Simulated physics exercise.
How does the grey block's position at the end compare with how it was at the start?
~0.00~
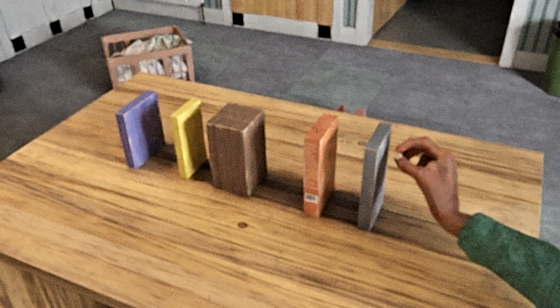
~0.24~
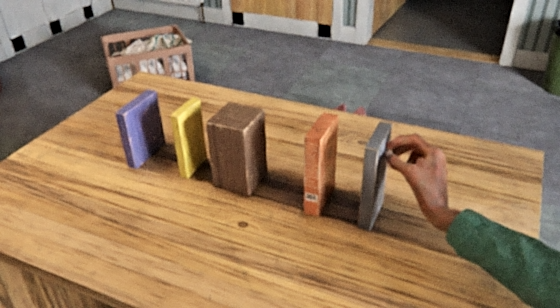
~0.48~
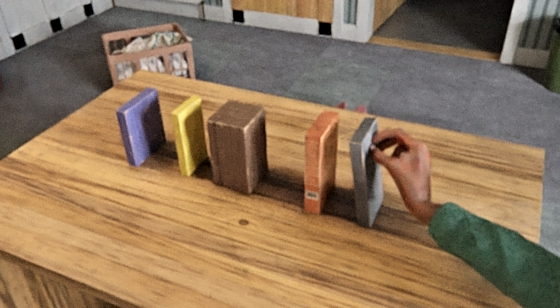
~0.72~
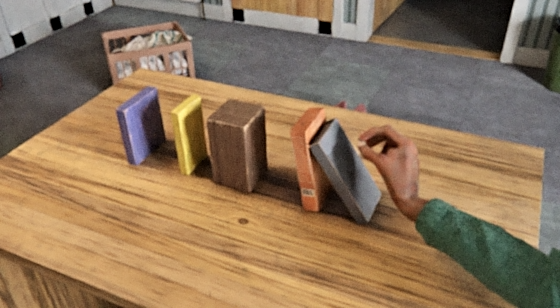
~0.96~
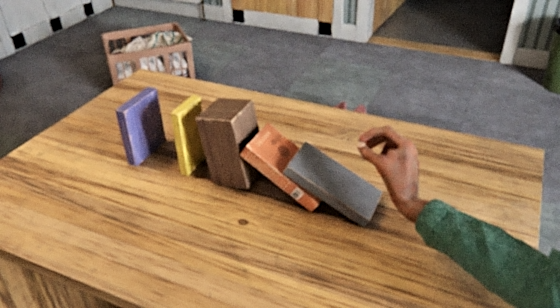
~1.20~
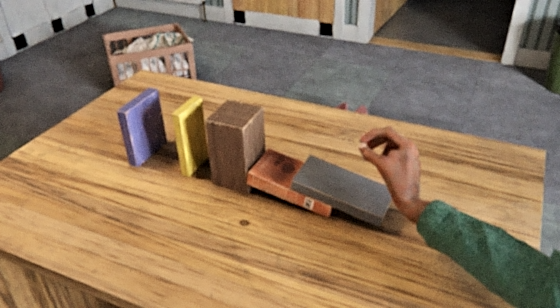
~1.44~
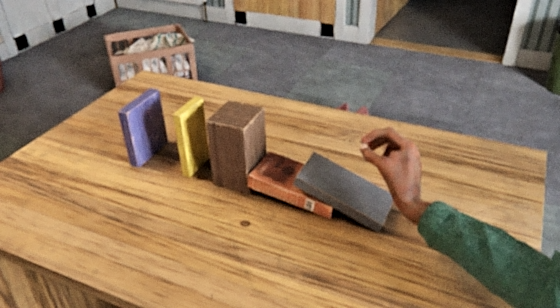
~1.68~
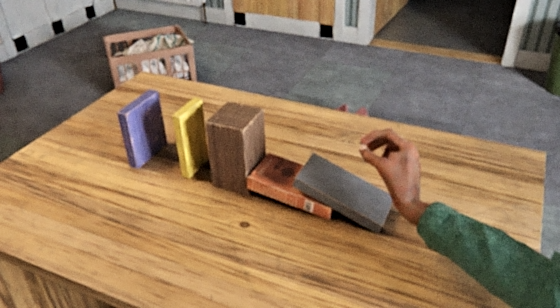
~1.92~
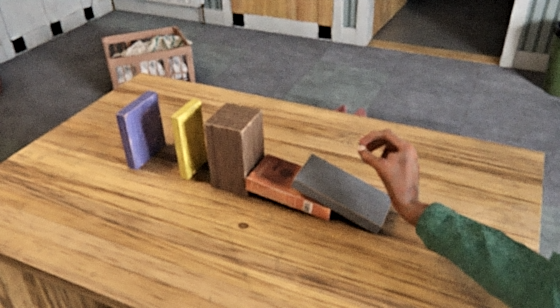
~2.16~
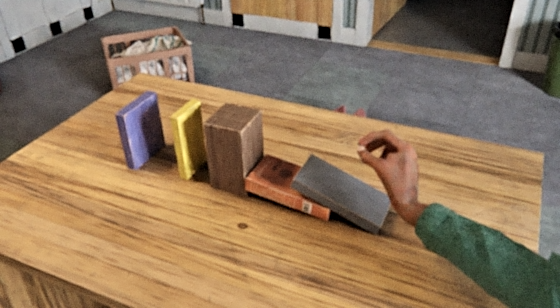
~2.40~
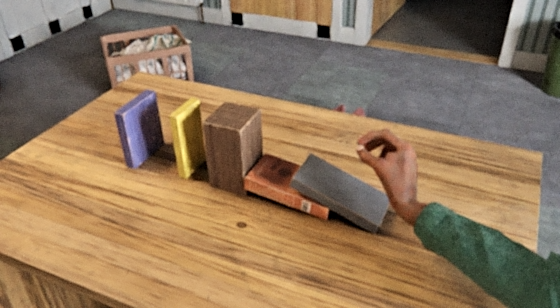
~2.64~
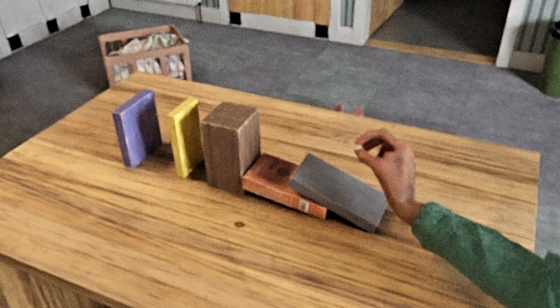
At the start the grey block stands upright at the right end of the line. By the end it is down on its side, resting partly on the fallen orange packet.
Hand tipping a grey block left into an orange packet, both toppling while the brown, yellow and blue pieces stay standing.
